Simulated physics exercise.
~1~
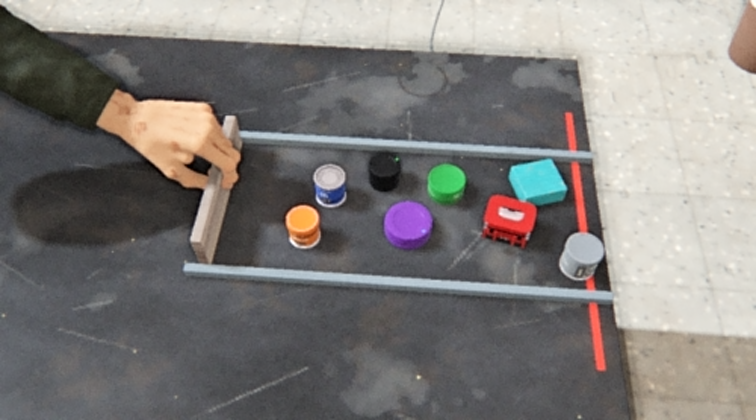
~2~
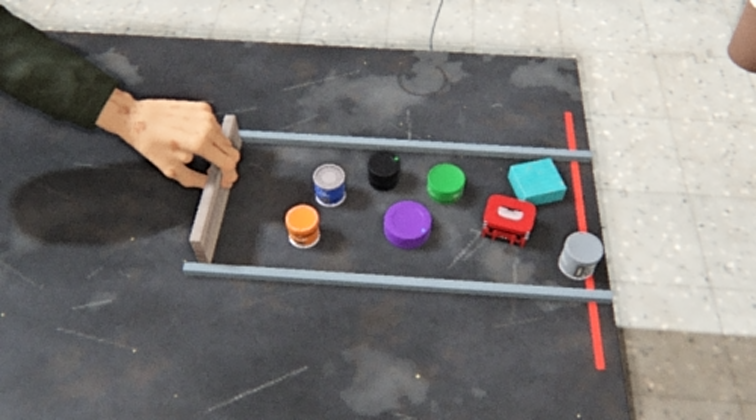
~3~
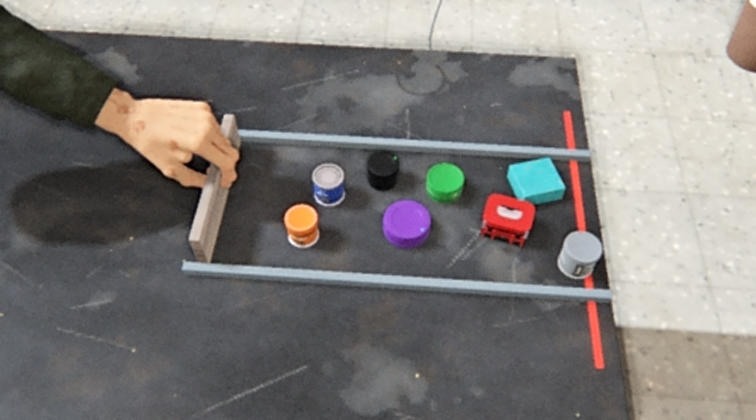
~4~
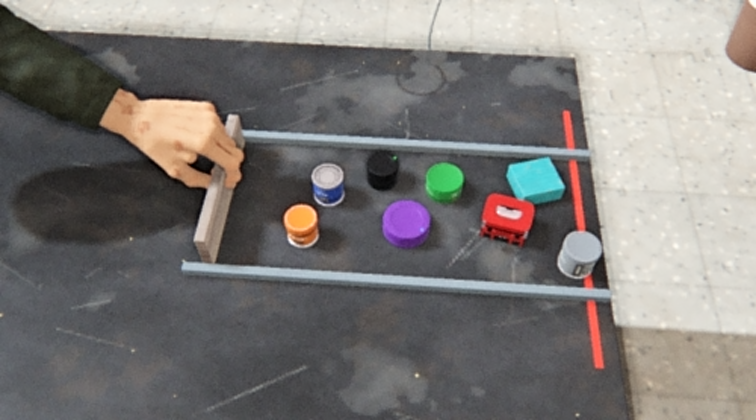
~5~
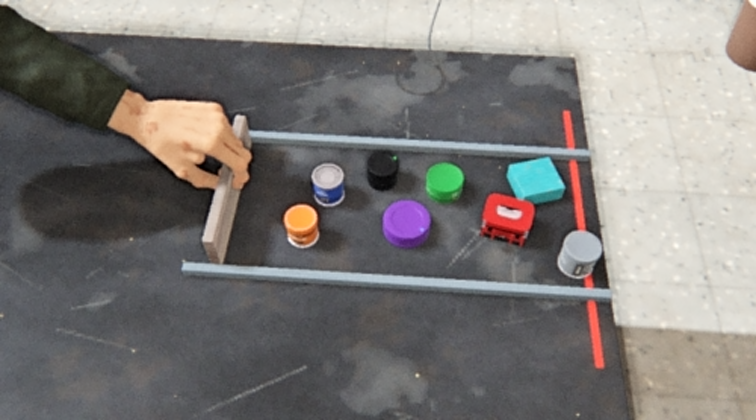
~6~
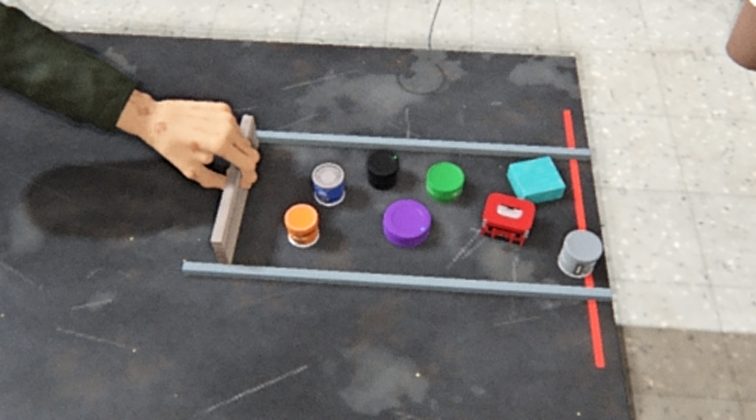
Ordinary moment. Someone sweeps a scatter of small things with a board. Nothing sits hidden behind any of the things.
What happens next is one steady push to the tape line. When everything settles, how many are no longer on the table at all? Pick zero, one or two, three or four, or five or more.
Five or more are off the table.
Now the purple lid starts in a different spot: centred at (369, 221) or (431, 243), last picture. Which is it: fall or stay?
The purple lid goes down at the first spot and goes down at the second.
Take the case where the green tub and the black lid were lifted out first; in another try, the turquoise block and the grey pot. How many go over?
I'd say 4 the first time and 3 the second time.
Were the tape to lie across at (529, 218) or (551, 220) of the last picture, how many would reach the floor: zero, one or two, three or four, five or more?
Place by place, the count is 1 or 2 and then one to two.
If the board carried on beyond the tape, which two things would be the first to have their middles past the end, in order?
First the turquoise block, then the red case.
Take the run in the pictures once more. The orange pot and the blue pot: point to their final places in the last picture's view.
First (609, 271), then (599, 204).
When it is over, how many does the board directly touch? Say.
Well, it touches 3.
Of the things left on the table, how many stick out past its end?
3 of them.
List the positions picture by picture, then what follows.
Grey pot (581, 257); turquoise block (537, 184); red case (509, 222); board (219, 188); tape (583, 224), in the first picture.
Turquoise block (537, 183); purple lid (408, 225), in the second picture.
Red case (507, 220); blue pot (329, 186), in the third picture.
Grey pot (579, 255); board (222, 187), in the fourth picture.
Turquoise block (535, 182); black lid (383, 171), in the fifth picture.
Grey pot (580, 254); turquoise block (536, 181); red case (507, 219); board (238, 188); tape (582, 221), in the sixth picture.
Soon after, none off yet; grey pot at rest near (580, 254); turquoise block at rest near (536, 181); red case at rest near (507, 219).
After that, none off yet; grey pot at rest near (580, 254); turquoise block at rest near (536, 181); red case displaced a little near (525, 220).
And then, none off yet; grey pot moving near (585, 256); turquoise block displaced about its own width near (596, 176); red case displaced well along near (593, 221).
In the end, the number that fall off is five or more; gone, purple lid, green tub, red case, turquoise block and grey pot.
